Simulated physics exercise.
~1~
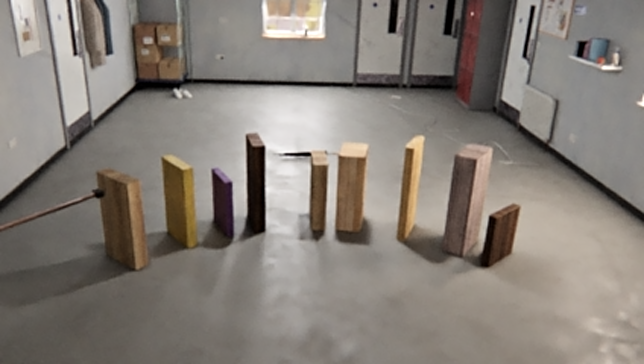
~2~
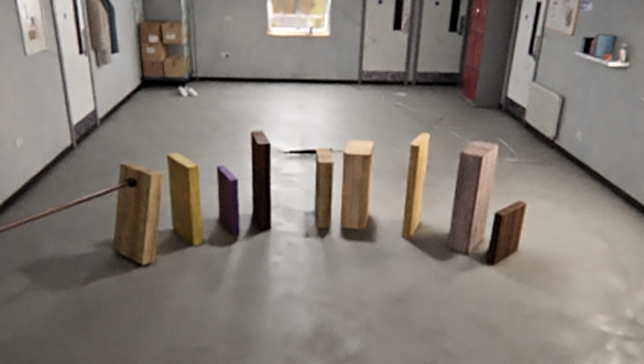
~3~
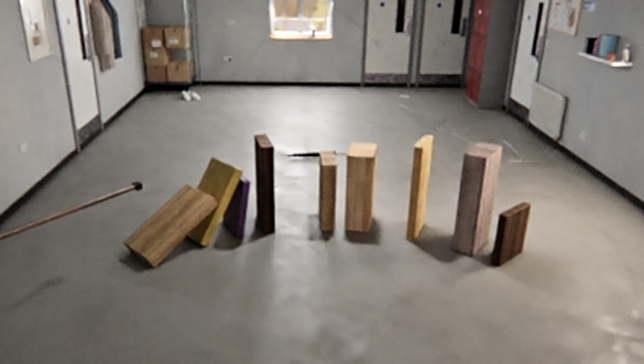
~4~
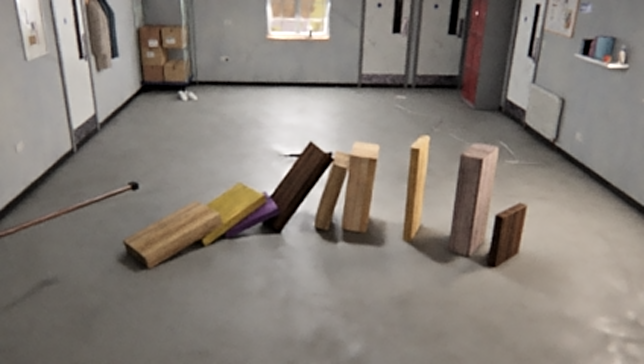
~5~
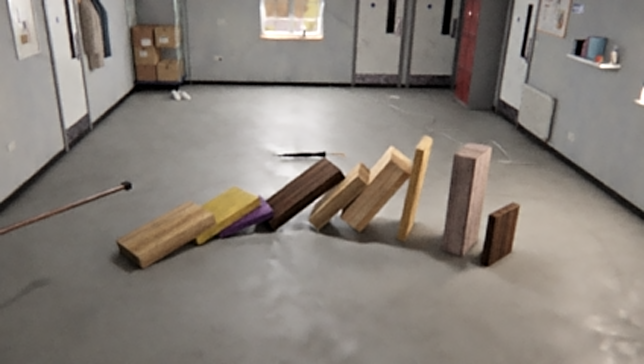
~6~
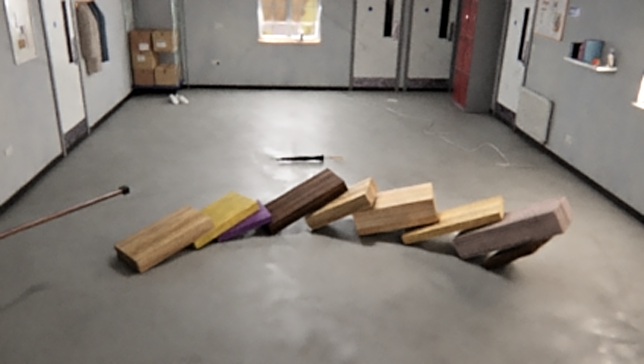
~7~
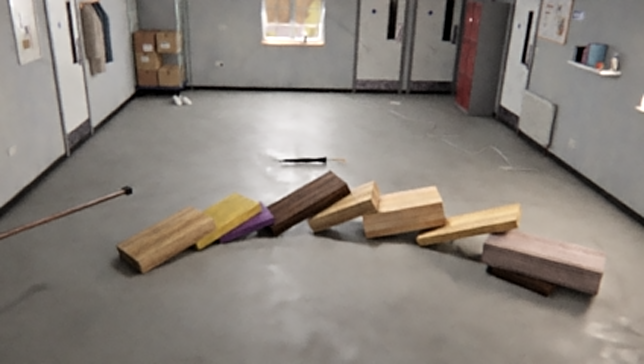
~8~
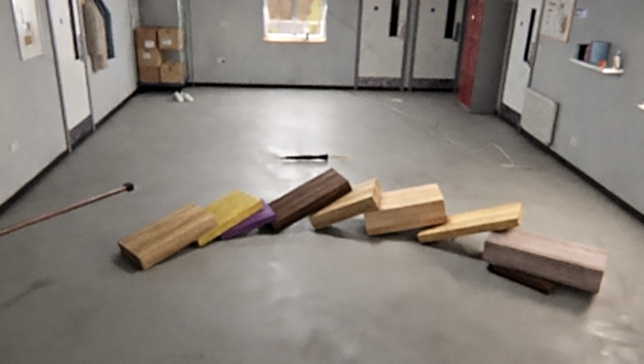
We see a row of upright wooden boards, one yellow and one purple, curving across a grey floor as a pole from the left tips the first board rightward, and the rest topple in turn until all lie slumped in an overlapping line with none standing.
